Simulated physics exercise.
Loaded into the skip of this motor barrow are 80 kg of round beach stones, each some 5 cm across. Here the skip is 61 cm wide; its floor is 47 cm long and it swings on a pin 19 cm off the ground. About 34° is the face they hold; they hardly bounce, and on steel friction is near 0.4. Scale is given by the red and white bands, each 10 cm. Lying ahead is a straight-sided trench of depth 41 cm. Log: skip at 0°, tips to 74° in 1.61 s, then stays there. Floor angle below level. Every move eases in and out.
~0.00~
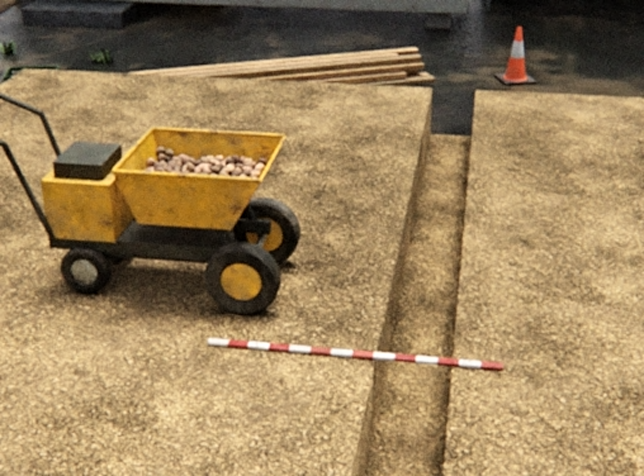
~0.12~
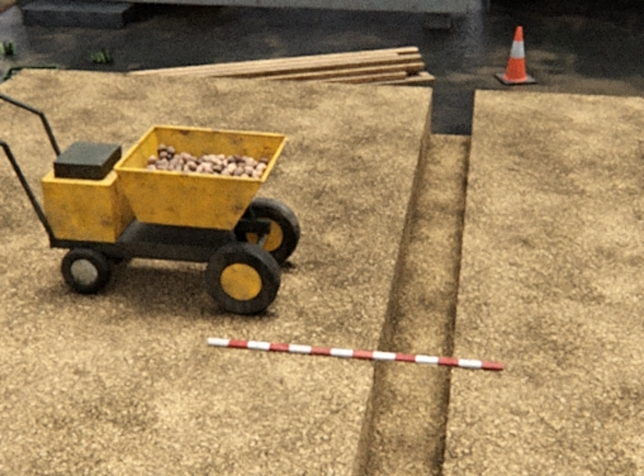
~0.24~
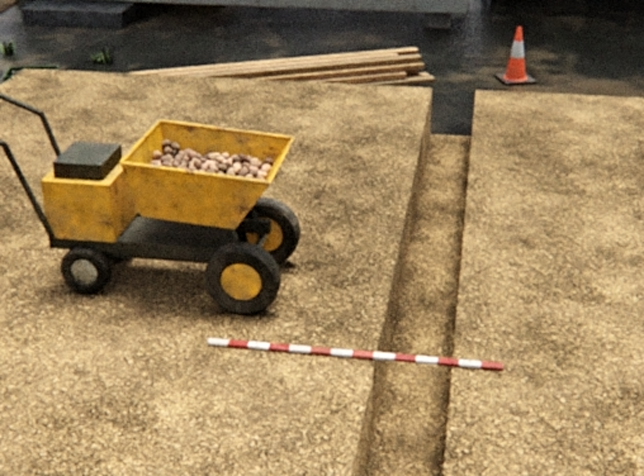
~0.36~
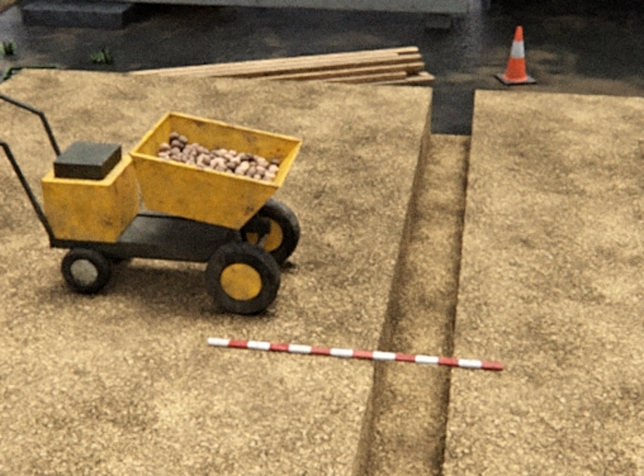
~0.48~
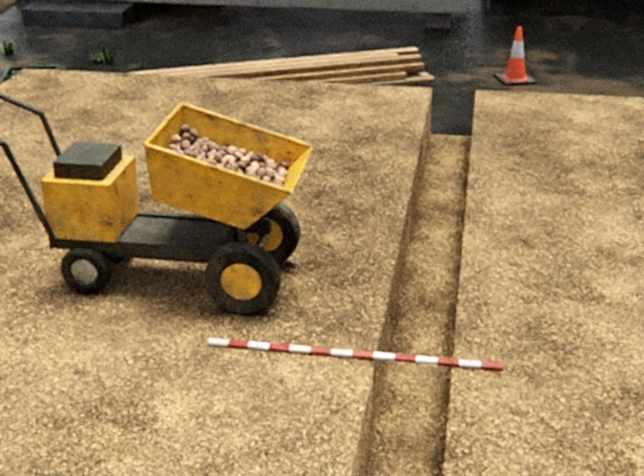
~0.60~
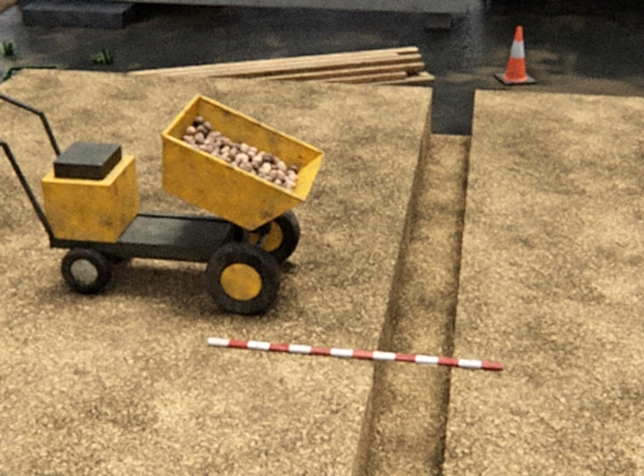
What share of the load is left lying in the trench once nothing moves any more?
About 92 per cent.
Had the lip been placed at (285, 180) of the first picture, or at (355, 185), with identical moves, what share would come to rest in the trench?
Close to 100 percent in the first case, 25 percent in the second.
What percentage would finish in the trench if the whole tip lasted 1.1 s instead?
Roughly 95 per cent would.
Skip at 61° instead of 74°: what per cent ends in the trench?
Near 40 per cent then.
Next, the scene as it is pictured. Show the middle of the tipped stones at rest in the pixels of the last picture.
Their middle ends up near (421, 355).
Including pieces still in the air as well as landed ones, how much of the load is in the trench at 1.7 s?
By that point it's something like 35 in a hundred.
After 1.2 s the floor is at 63°; 100 % in the skip; the foremost stones are at (353, 234).
After 1.7 s the floor is at 74°; 54 % in the skip, 11 % short of the trench, 35 % in the trench; the foremost stones are at (449, 364).
After 2.1 s the floor is at 74°; 26 % in the skip, 12 % short of the trench, 63 % in the trench; the foremost stones are at (450, 360).
After 4.0 s the floor is at 74°; 0 % in the skip, 8 % short of the trench, 92 % in the trench; the foremost stones are at (449, 364).
